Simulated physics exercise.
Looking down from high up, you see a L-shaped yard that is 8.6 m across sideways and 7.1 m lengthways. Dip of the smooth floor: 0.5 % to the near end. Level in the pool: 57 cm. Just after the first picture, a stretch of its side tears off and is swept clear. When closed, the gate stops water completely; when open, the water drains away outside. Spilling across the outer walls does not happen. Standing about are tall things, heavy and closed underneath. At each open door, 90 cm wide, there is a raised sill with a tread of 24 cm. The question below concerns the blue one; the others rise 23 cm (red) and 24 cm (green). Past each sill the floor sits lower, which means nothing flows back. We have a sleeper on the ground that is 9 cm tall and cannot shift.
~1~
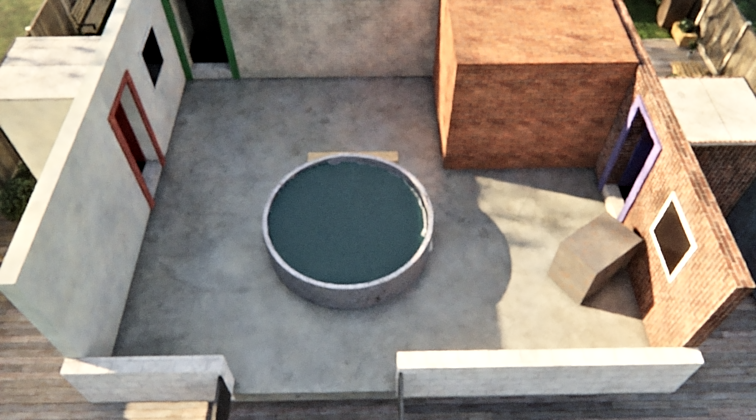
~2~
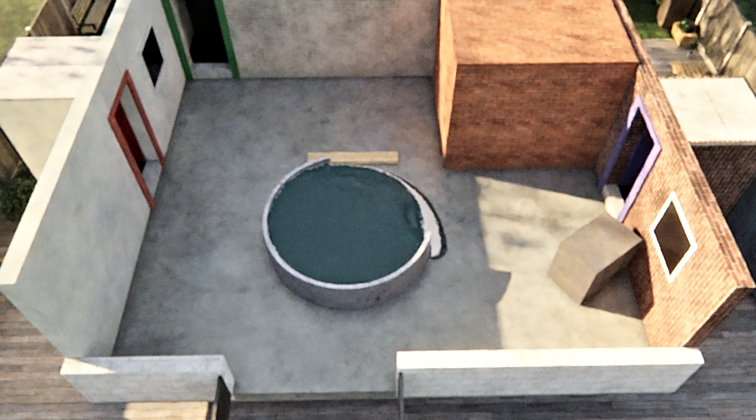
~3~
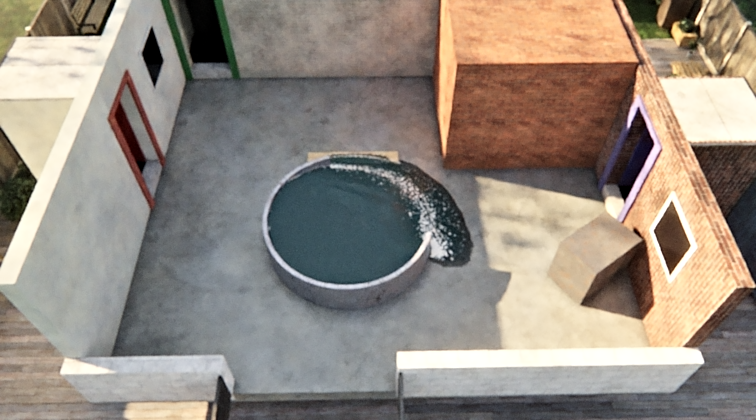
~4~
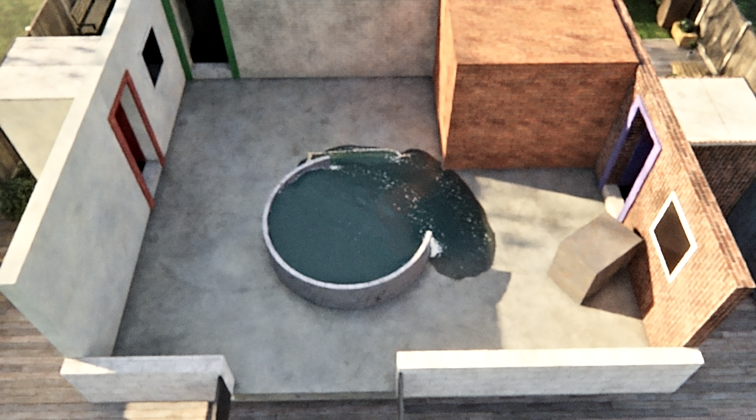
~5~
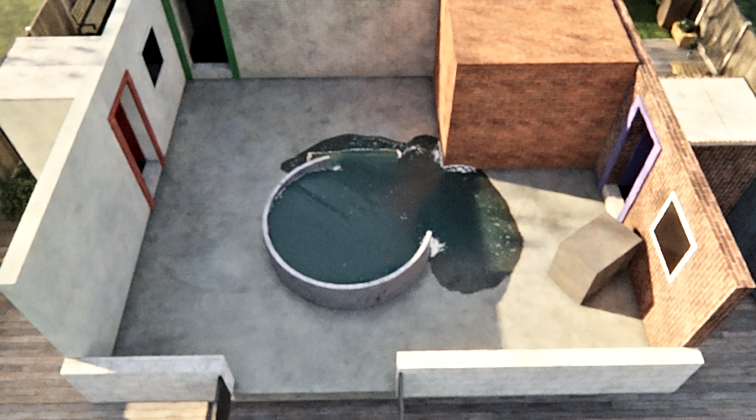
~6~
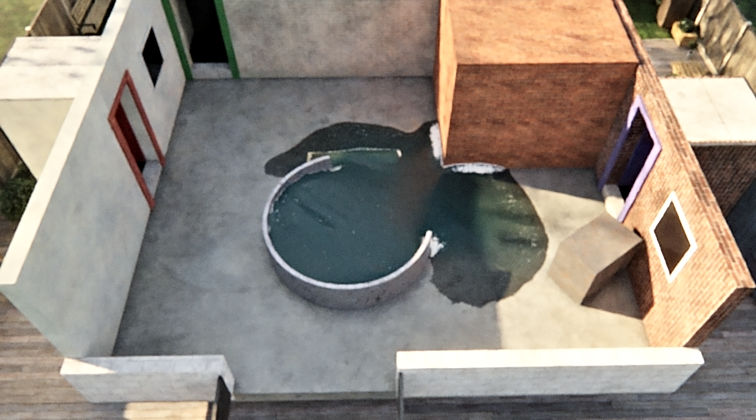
A round pool in a walled yard breaks open and dark water spreads across the floor.
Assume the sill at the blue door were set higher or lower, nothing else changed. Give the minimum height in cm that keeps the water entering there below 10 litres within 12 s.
It would need to be at least 31 cm high.
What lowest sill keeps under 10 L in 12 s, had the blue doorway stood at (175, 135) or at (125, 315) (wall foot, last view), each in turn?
Minimums: About 12.0 cm and 9.5 cm.
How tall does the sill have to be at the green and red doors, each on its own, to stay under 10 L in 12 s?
You'd want about 10.5 centimetres at green and about 7.0 centimetres at red.
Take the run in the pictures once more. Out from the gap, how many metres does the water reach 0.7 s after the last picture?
Roughly 3.8 m.
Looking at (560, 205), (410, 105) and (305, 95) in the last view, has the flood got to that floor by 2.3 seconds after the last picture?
Taking them in turn, I'd call them touched by the flood, touched by the flood and touched by the flood.
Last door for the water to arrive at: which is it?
That'd be the green one.
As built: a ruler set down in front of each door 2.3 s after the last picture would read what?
In cm: Red 2, blue 32, green 0.
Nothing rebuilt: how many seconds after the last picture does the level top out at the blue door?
The level tops out around 2.4 s.
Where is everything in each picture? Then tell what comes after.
The first picture shows the pool at (348, 218) is whole and still, 57 cm deep; the blue door at (625, 175) is dry.
In the second picture, the gap is on the far side, the front 0.3 m out at (442, 244); the back of the pool holds 57 cm.
In the third picture, water pours out on the far side and has run 0.7 m, to (466, 252); about 10 cm deep outside, 57 cm at the back.
In the fourth picture, the gap is on the far side, the front 1.1 m out at (490, 251); the back of the pool holds 57 cm.
In the fifth picture, the gap is on the far side, the front 1.6 m out at (518, 240); the back of the pool holds 57 cm.
In the sixth picture, water pours out on the far side and has run 2.1 m, to (537, 221); about 6 cm deep outside, 57 cm at the back; the blue door at (625, 175), 3.9 m from the gap, is still 1.4 m from the nearest water.
Then, 0.7 s after the last picture water covers 40 % of the floor, deepest (37 cm) near (434, 167); 7 cm at the blue door, 0 litres in over its 21 cm sill.
Then, 2.3 s after the last picture water covers 40 % of the floor, deepest (42 cm) near (618, 263); 32 cm at the blue door, 37 litres in over its 21 cm sill.
Then, 11.3 s after the last picture water covers 100 % of the floor, deepest (12 cm) near (106, 380); 6 cm at the blue door, 92 litres in over its 21 cm sill.
At the blue door as built, the water peaked near 32 cm, 2.3 s after the last picture.
Run again over the same 12 s with other heights there, 45 litres in over 25 cm, 3 litres over 33.5 cm. The limit of 10 litres is kept from about 31 cm up.
